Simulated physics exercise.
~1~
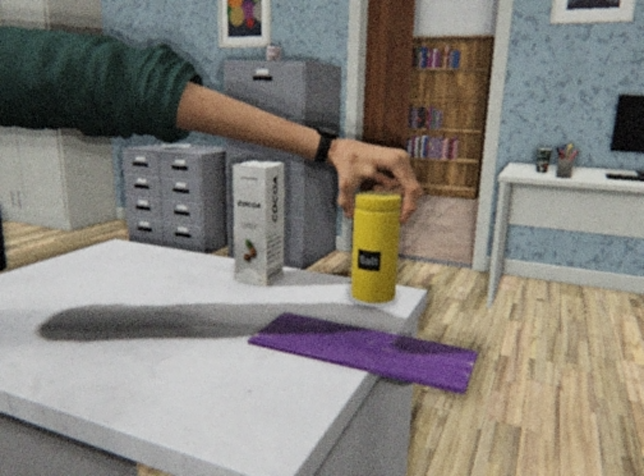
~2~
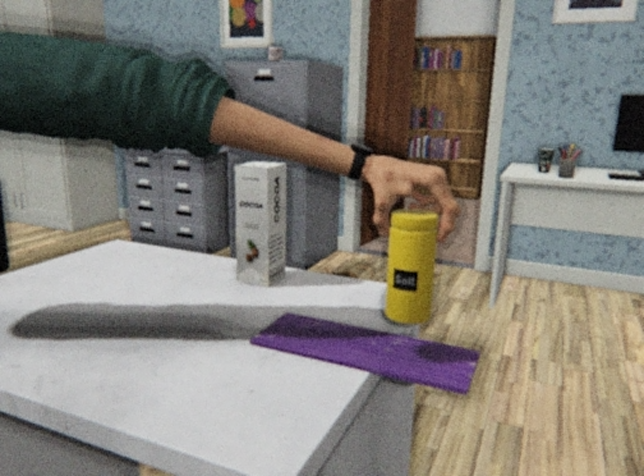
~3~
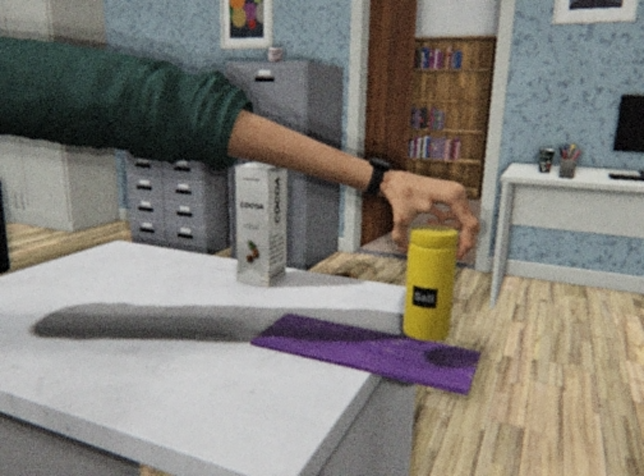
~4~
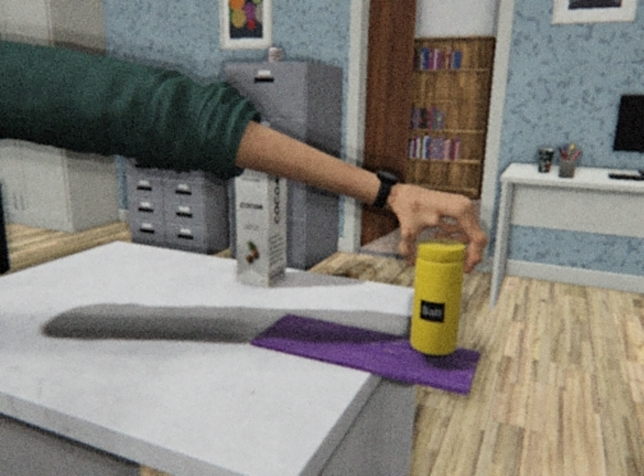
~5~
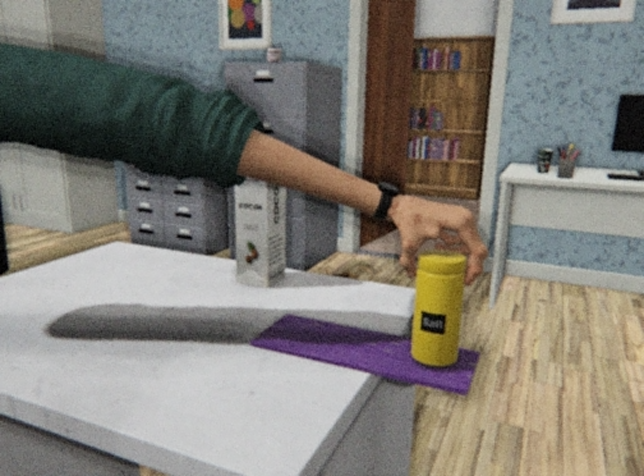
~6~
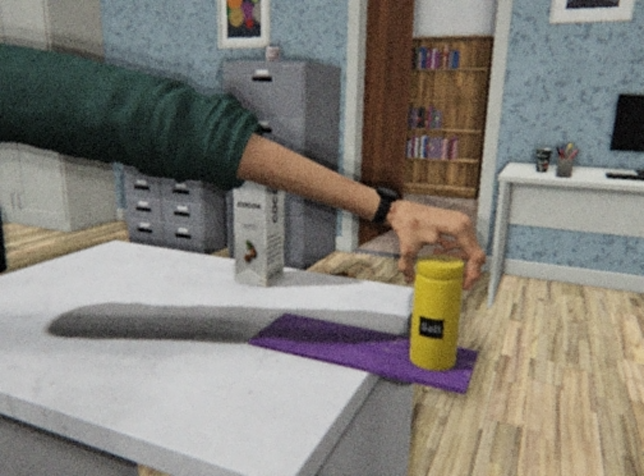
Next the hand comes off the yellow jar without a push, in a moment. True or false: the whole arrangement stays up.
False, it comes down.
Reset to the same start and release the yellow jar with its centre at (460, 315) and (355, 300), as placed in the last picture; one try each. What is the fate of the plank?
So, first go it tumbles down, second go it stays in place.
Then, 0.50 s on from there, yellow jar and purple plank now down on the floor or falling.
Then, 0.60 s on from there, things are still on the move.
Then, 0.80 s on from there, as before.
In the end, down on the floor or falling, yellow jar and purple plank; white carton unmoved. The plank tips off the edge.
